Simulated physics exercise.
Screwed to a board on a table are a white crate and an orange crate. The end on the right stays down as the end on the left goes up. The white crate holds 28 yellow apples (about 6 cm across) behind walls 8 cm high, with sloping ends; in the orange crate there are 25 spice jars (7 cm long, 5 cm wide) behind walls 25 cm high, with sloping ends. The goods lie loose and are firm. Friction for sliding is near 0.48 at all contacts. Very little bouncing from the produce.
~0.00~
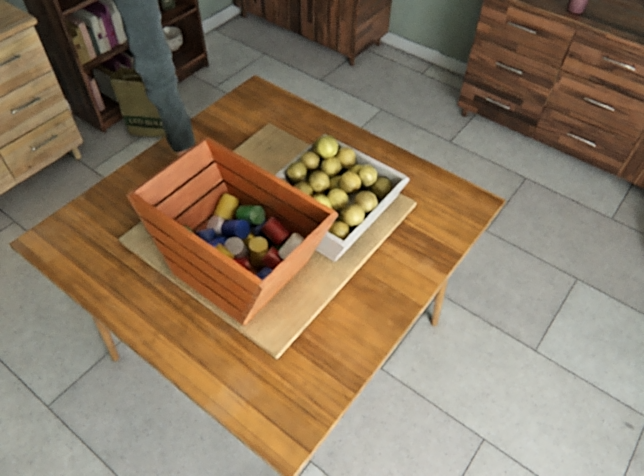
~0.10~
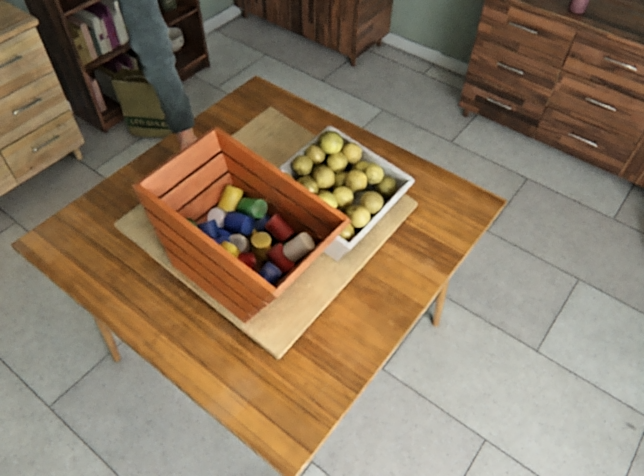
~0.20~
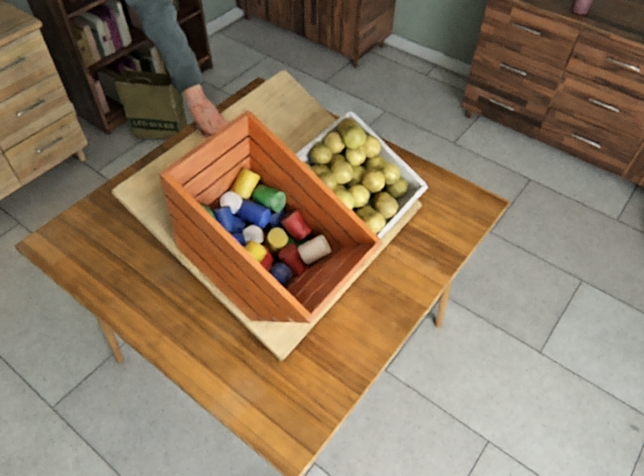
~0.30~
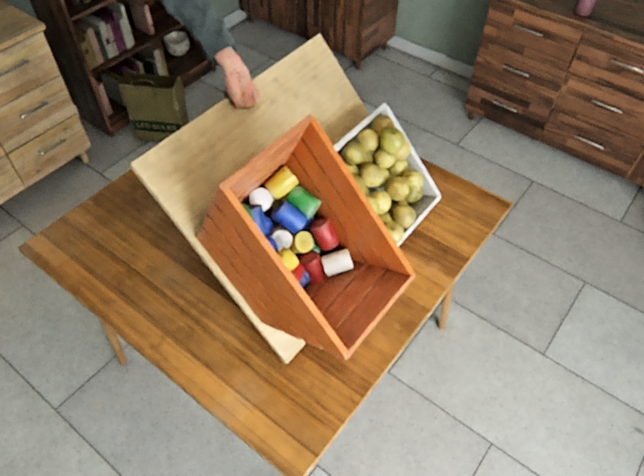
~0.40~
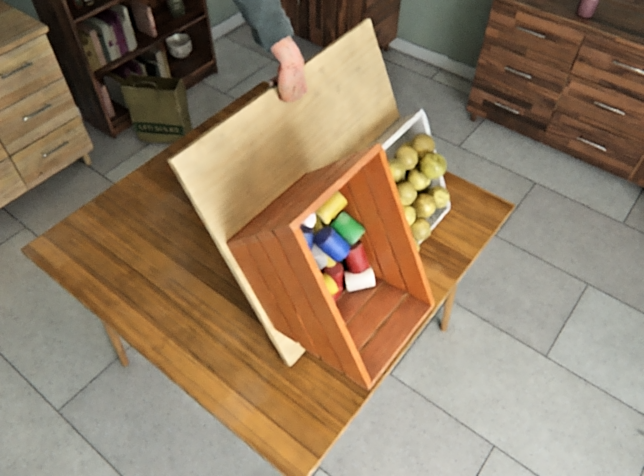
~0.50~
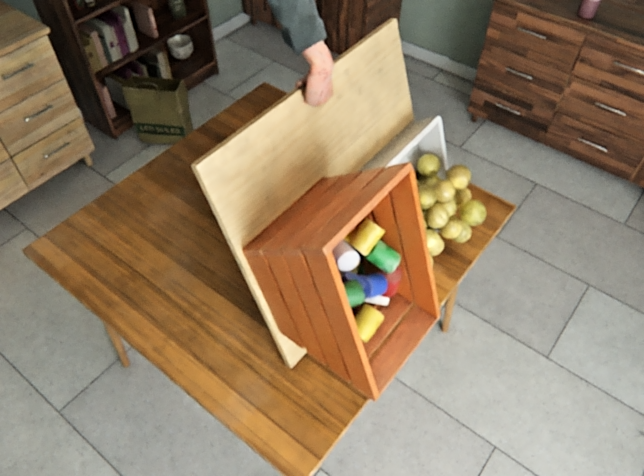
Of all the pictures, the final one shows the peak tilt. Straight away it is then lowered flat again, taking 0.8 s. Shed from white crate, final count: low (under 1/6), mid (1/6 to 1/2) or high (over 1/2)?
High.
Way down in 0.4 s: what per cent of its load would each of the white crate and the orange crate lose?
Well, that would cost the white crate 70 per cent and the orange crate 30 per cent.
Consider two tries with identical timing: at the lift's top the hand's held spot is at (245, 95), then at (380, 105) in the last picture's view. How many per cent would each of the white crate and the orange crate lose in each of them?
White crate 20 then 100, orange crate 0 then 80 per cent.
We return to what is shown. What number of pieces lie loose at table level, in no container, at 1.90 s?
Roughly 5.
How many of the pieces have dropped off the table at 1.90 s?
About 25.
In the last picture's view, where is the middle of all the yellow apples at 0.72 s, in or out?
Their middle is around (449, 271).
After 0.72 s, tilt 58°; white crate 10 in, 18 out and orange crate 20 in, 5 out.
After 1.01 s, tilt 21°; white crate 5 in, 23 out and orange crate 16 in, 9 out.
After 1.40 s, tilt 0°; white crate 5 in, 23 out and orange crate 16 in, 9 out.
Final count (at 1.90 s), white crate 5 in, 23 out and orange crate 16 in, 9 out. Asked share, 23 of 28, 82 per cent.
